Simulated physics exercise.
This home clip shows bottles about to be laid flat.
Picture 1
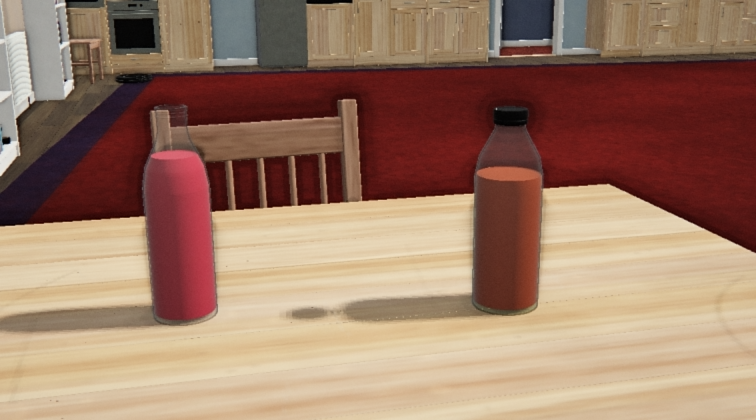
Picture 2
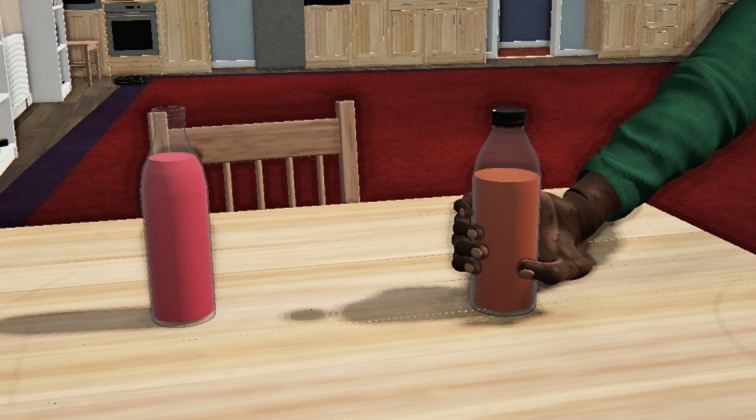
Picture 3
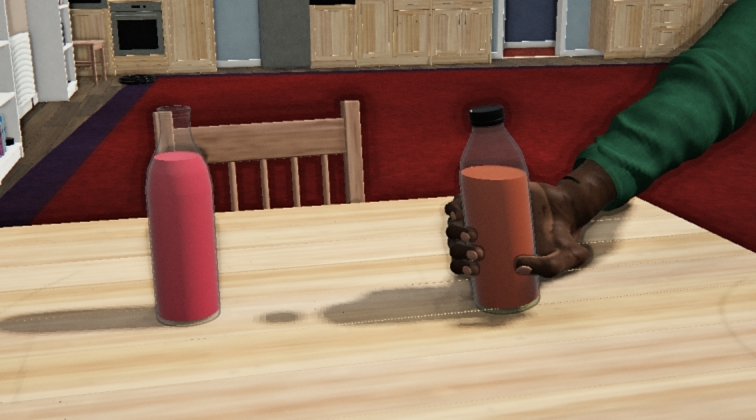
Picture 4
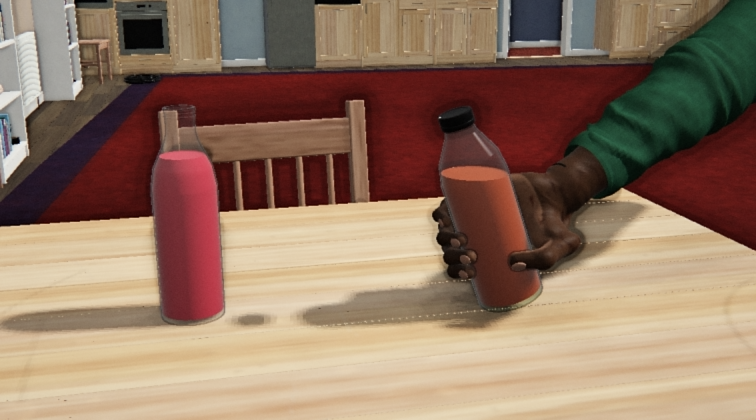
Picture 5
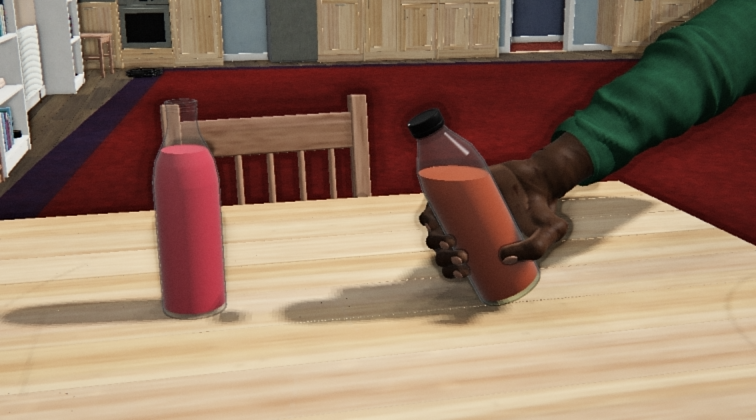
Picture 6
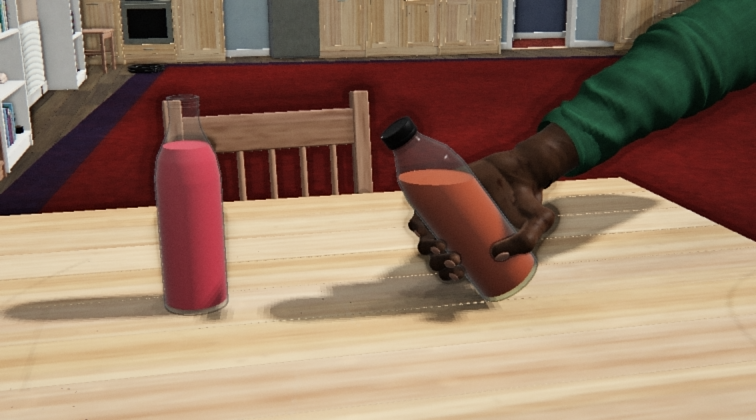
In this clip, an open bottle of pink liquid and a capped bottle of orange liquid stand on a wooden table; a hand in a green sleeve grasps the right bottle and tilts it to the left.
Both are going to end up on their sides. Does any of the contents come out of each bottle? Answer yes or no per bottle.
Left - yes, right - no.
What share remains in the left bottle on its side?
By my reckoning, something like 30 per cent.
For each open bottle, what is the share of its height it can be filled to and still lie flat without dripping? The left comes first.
The first goes to near 20 per cent, the next to near 24 per cent.
A moment on, the right bottle is nearly down; right bottle, all still inside.
Further on, the right bottle lies flat; right bottle, all still inside.
When it is over, both lie flat; right bottle, all still inside; left bottle, a puddle at its mouth.
